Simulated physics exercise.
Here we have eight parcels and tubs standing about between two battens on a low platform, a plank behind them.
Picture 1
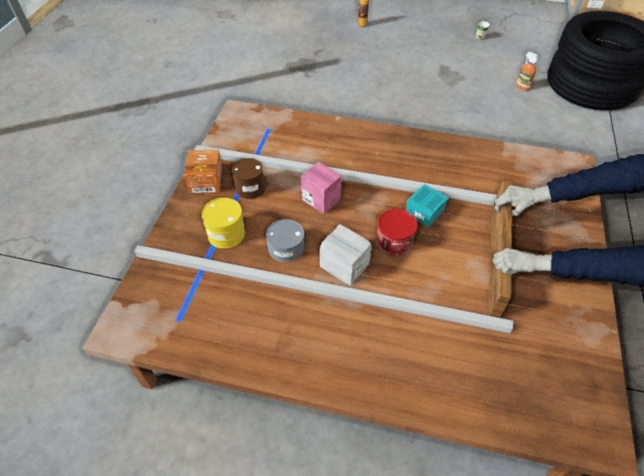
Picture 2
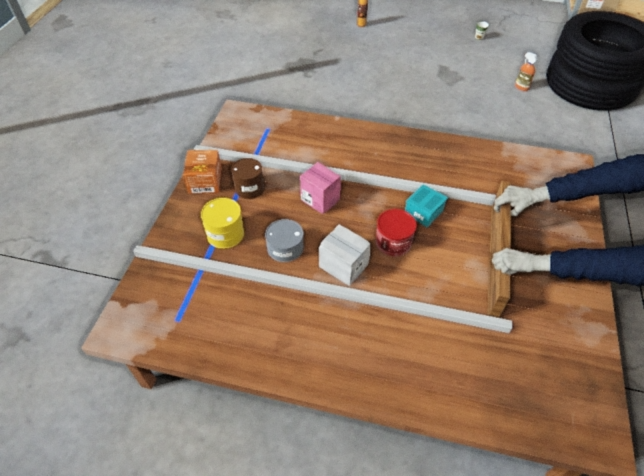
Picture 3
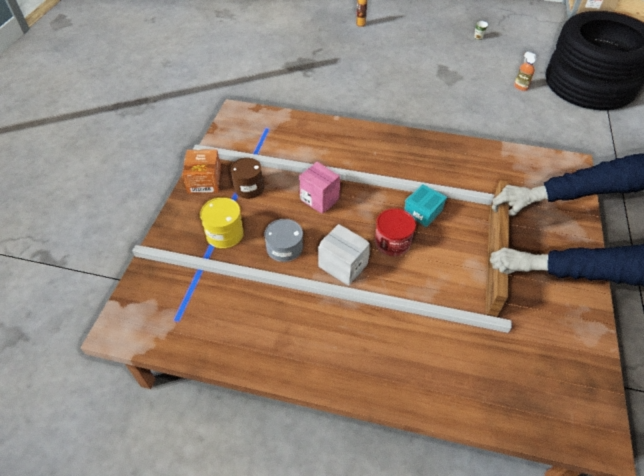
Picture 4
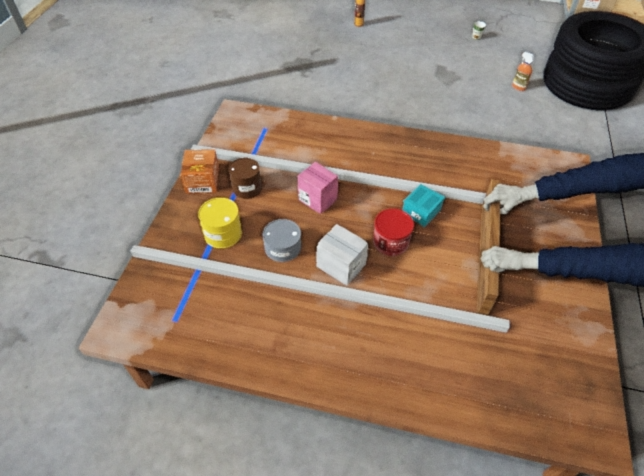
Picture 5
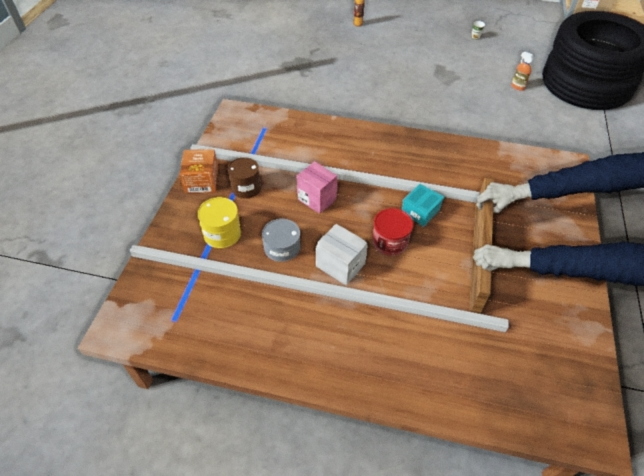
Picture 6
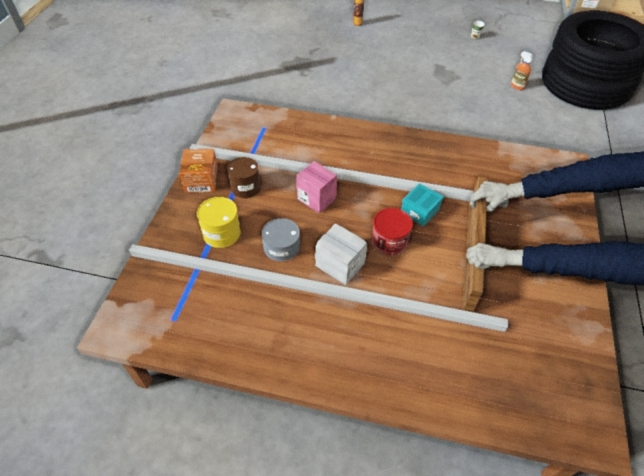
Two gloved hands slide a wooden plank slightly left between battens toward eight containers.
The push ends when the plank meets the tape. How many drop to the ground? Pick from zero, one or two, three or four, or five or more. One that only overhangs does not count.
The number that fall off is three or four.
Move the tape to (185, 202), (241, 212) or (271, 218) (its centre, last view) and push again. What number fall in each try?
In that order 5, 2 and 0.
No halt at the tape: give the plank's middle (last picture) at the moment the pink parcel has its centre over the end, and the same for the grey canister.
Its middle is around (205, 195) and around (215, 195).
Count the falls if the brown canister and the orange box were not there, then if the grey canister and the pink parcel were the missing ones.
It would be 1 and 1.
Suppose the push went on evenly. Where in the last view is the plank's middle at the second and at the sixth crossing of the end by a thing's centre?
Its middle is around (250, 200) and later (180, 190).
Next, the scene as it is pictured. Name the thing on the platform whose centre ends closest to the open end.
That is the grey canister.
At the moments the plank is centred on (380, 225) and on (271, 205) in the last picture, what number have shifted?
By then 2, and 8.
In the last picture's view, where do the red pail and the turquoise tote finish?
First (207, 198), then (224, 175).
A little later, none off yet; orange box at rest near (199, 170); yellow canister at rest near (220, 222); brown canister at rest near (244, 178).
Next, none off yet; orange box shifted a little near (181, 167); yellow canister shifted about its own width near (173, 212); brown canister shifted about its own width near (210, 172).
When it is over, the number that fall off is three or four; down, brown canister, yellow canister and orange box.
